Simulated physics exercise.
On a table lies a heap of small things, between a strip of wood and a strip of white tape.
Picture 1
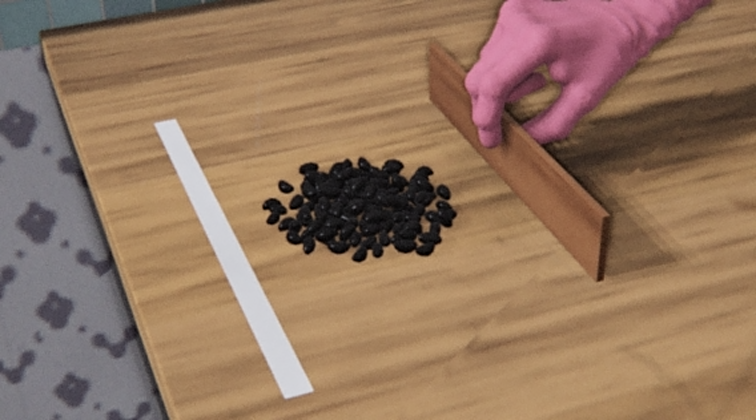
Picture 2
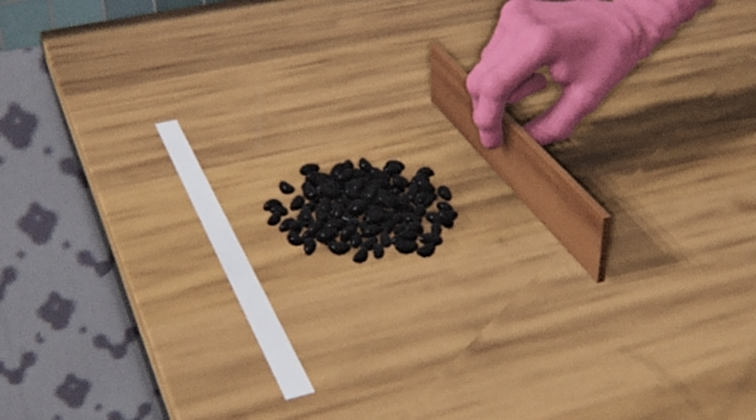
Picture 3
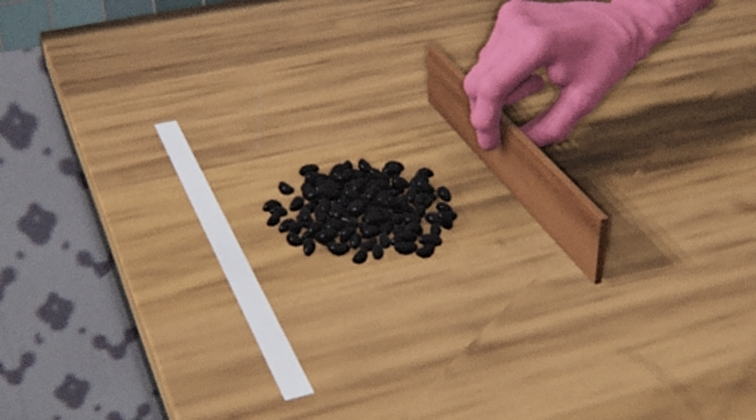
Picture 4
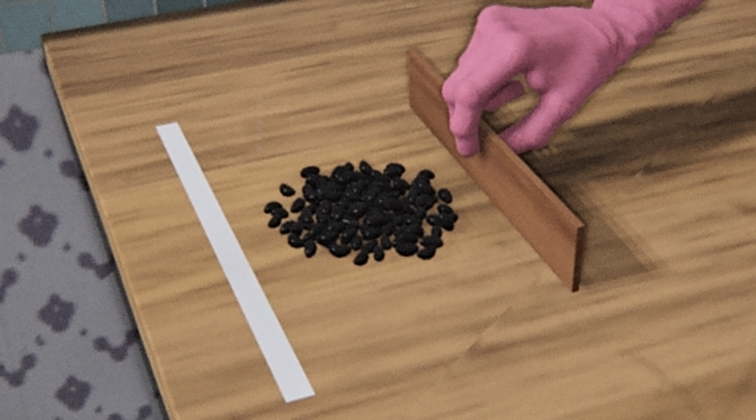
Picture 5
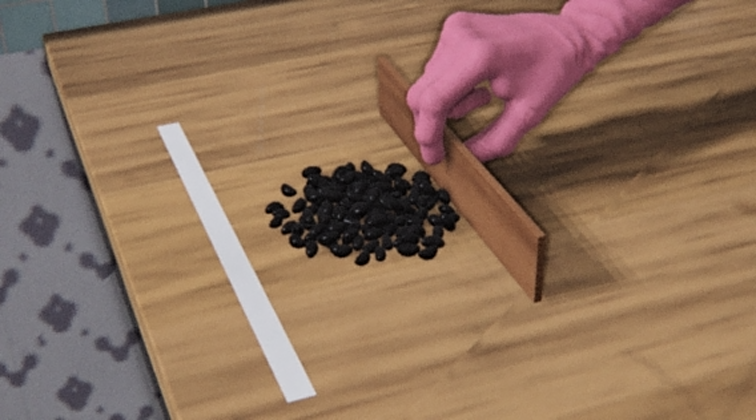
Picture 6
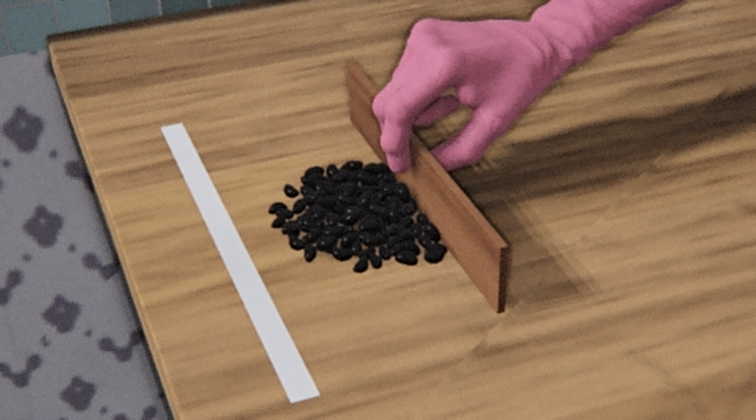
A pink-gloved hand holding a strip of wood upright on a table, then sliding it left into a heap of black beans.
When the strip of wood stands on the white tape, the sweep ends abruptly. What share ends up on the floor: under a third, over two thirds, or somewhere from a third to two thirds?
Under a third.
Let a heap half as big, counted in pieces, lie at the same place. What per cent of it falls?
About 0 in a hundred.
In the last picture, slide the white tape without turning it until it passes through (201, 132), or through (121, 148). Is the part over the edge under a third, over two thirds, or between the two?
Try 1 - less than a third; try 2 - above two thirds.
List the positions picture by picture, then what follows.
Strip of wood (588, 232), at rest; white tape (170, 133), about a palm's width from the edge; edge at (122, 267); the heap (364, 206), black beans, in the first picture.
Strip of wood (589, 233), at rest, in the second picture.
Strip of wood (587, 234); the heap (364, 207), in the third picture.
Strip of wood (564, 242), in the fourth picture.
Strip of wood (526, 252); the heap (367, 209), in the fifth picture.
Strip of wood (489, 262); white tape (177, 137); edge at (128, 270); the heap (356, 212), roughly two thirds pushed along, in the sixth picture.
Just after the last frame, strip of wood still moving, near (311, 165); heap all on the table, its front near (200, 236).
A moment on, strip of wood stopped at the white tape; heap about a tenth over the edge.
Further on, strip of wood stopped at the white tape; heap roughly a quarter over the edge.
When it is over, strip of wood stopped at the white tape; heap roughly a quarter over the edge.
